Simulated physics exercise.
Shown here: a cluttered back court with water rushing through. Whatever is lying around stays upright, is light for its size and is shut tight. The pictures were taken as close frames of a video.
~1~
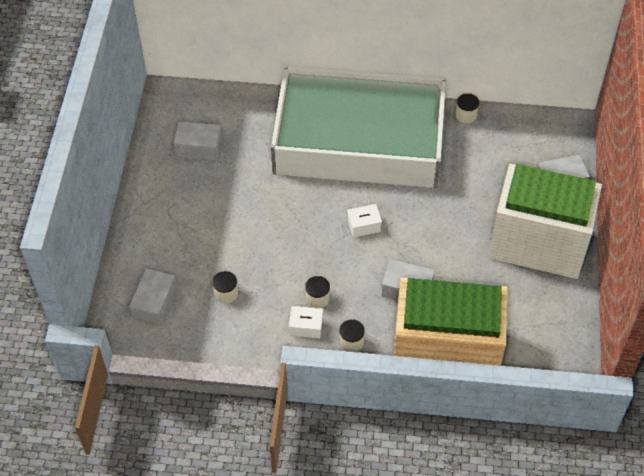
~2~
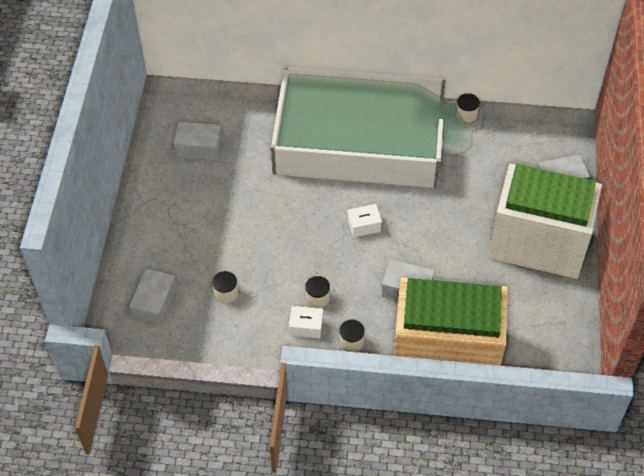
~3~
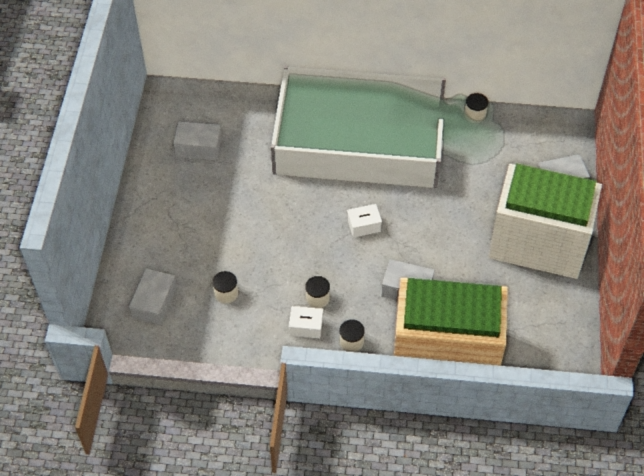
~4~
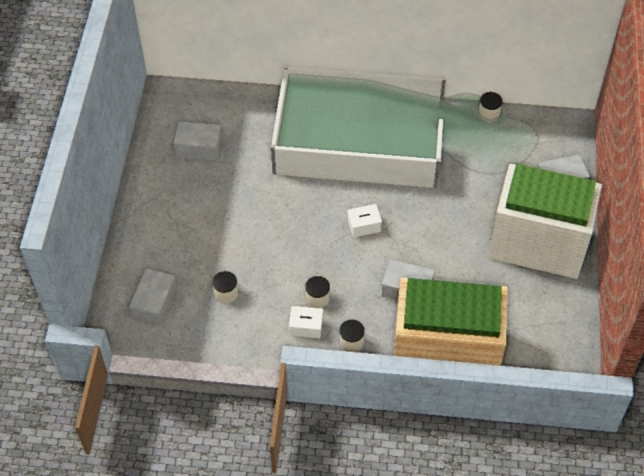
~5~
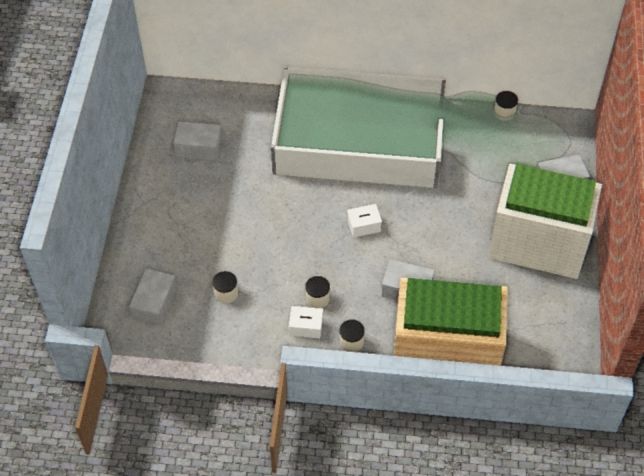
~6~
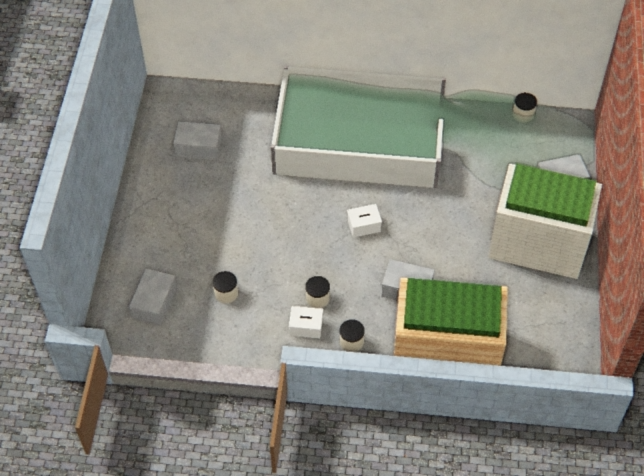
A black-topped pail beside a green pool slides right along the back wall as clear, greenish water pours from the pool's right end and spreads over the floor. The walled court, seen from above by a still camera, has blue walls left and front, and brick at right. Three similar pails, white and grey blocks, and two grass-topped boxes at right stay put.
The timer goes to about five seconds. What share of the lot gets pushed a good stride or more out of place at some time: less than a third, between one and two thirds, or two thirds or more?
That share does not reach a third.
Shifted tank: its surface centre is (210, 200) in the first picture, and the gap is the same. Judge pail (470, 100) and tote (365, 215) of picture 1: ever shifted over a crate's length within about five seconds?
Findings in sequence - stopped sooner; reached that distance.
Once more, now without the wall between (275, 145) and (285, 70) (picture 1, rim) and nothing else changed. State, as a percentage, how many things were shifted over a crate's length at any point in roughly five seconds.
I'd guess close to 20 percent.
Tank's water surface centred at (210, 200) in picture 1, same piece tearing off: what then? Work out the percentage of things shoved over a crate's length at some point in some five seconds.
Close to 20 %.
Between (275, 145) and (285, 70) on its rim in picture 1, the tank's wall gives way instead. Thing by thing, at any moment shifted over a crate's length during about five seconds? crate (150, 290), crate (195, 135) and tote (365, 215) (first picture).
First beyond that mark, then beyond that mark, then under that mark.
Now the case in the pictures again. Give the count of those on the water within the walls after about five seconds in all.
By my count, 2.
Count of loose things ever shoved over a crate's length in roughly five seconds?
That adds up to 2.
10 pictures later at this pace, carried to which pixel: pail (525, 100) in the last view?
Near (564, 142).
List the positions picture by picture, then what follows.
The first frame shows a pail at (468, 102), on the bottom; a pail at (225, 281) rests on the ground; 0 of 10 have shifted.
The second frame shows a pail at (469, 102), on the bottom; a pail at (225, 281), on the bottom; 0 of 10 have shifted.
The third frame shows a pail at (477, 101) rests on the ground, close to its start; a pail at (225, 281) rests on the ground; 1 of 10 have shifted.
The fourth frame shows a pail at (491, 100) rests on the ground, a stride from its start; a pail at (225, 281) rests on the ground; 1 of 10 have shifted.
The fifth frame shows a pail at (507, 99), on the bottom, a stride from its start; a pail at (225, 281), on the bottom; 1 of 10 have shifted.
The sixth frame shows a pail at (526, 101), on the bottom, a stride from its start; a pail at (225, 281) rests on the ground; 1 of 10 have shifted.
A moment on, 1 of 10 are well off their spots; 0 afloat.
Next, 2 of 10 are well off their spots; 2 afloat.
Later, 2 of 10 are well off their spots; 1 afloat.
In the end, 2 of 10 are well off their spots, and 2 have been at some point; 2 afloat.
